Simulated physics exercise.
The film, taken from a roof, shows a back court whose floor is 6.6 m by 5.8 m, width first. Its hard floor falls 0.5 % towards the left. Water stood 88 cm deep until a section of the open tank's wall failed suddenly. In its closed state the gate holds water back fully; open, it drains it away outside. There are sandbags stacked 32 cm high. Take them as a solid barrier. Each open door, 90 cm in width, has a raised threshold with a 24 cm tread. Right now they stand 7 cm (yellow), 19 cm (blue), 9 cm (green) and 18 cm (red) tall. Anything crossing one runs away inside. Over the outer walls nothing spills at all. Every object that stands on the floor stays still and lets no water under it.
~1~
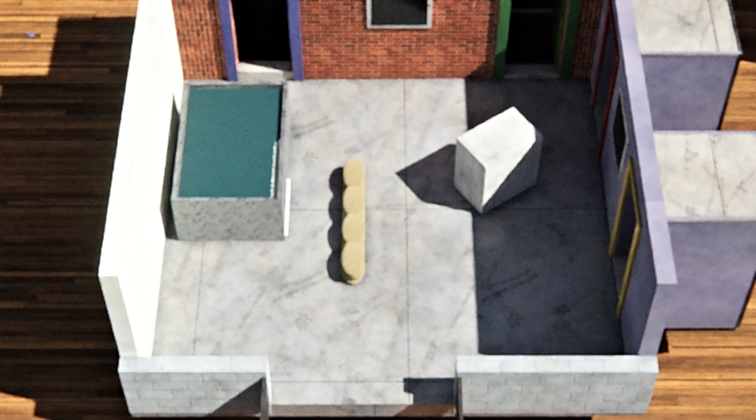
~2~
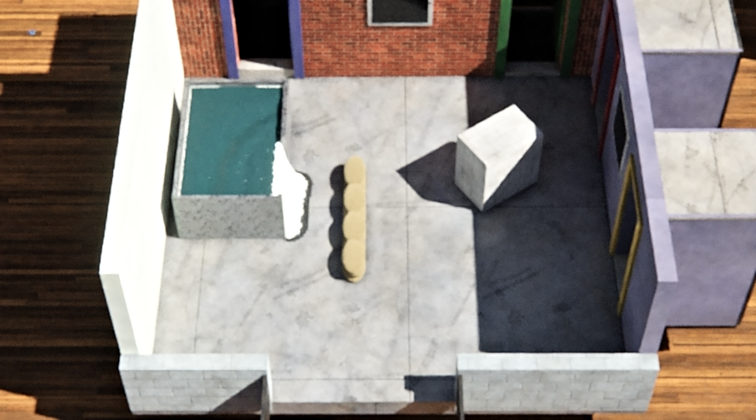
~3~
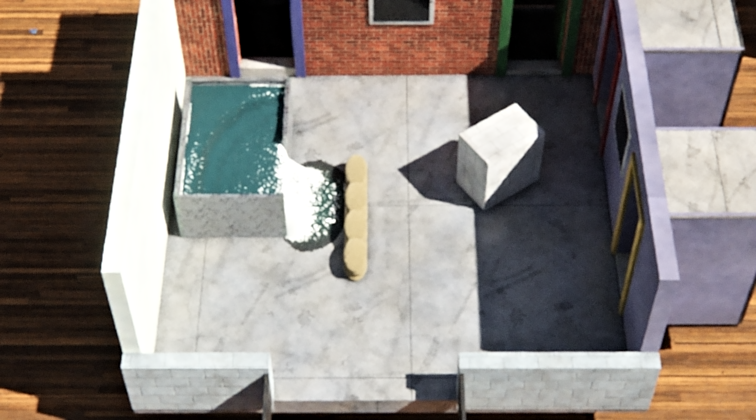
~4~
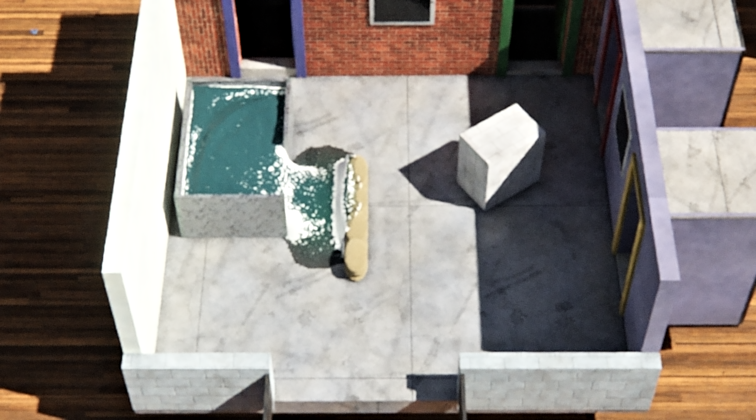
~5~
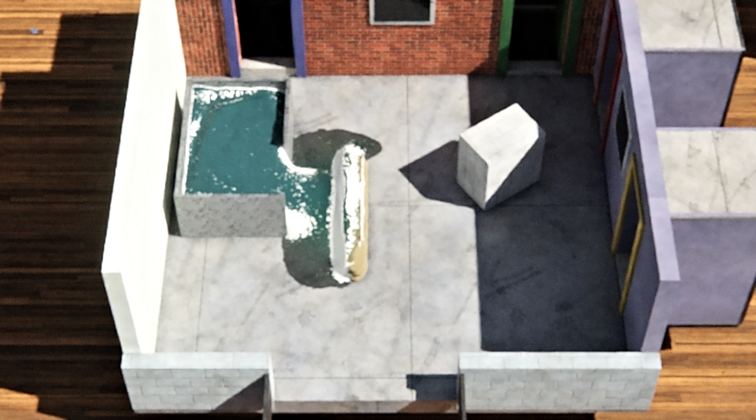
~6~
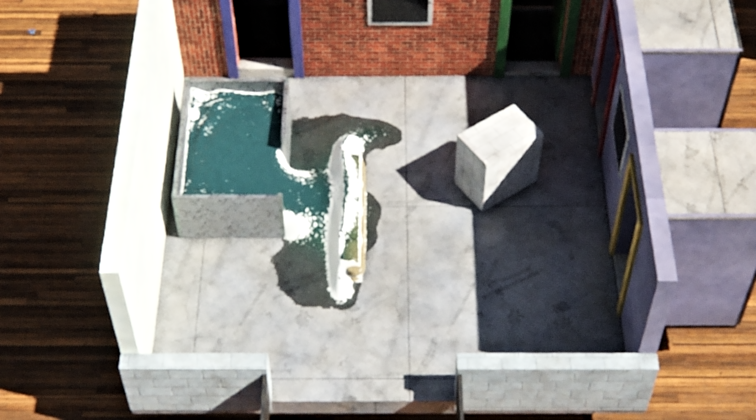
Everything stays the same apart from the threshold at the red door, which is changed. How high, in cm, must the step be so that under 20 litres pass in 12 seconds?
Roughly 6 cm.
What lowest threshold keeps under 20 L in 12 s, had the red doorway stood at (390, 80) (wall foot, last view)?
Close to 12.5 cm at the least.
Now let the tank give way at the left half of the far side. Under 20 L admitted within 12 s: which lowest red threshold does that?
A height of around 19 cm.
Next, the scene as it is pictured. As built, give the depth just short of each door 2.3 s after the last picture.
In cm: Yellow 10, blue 13, green 6, red 4.
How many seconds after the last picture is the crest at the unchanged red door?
Around 4.0 seconds.
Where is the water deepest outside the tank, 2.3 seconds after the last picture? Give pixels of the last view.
Check close to (325, 209).
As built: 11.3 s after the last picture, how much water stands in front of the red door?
7.0 cm.
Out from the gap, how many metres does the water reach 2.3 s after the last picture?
Front distance: Approx. 5.4 m.
Then, 0.7 s after the last picture water covers 40 % of the floor, deepest (56 cm) near (337, 209); it has not reached the red door.
Then, 2.3 s after the last picture water covers 70 % of the floor, deepest (32 cm) near (325, 209); it has not reached the red door.
Then, 11.3 s after the last picture water covers 95 % of the floor, deepest (8 cm) near (573, 77); 7 cm at the red door, 0 litres in over its 18 cm threshold.
At the red door as built, the water peaked near 9 cm, 4.1 s after the last picture.
With a threshold of 5 cm, 33 litres would have come in within the 12 s; with 7 cm, 10 litres. So under 20 litres takes about 6 cm.
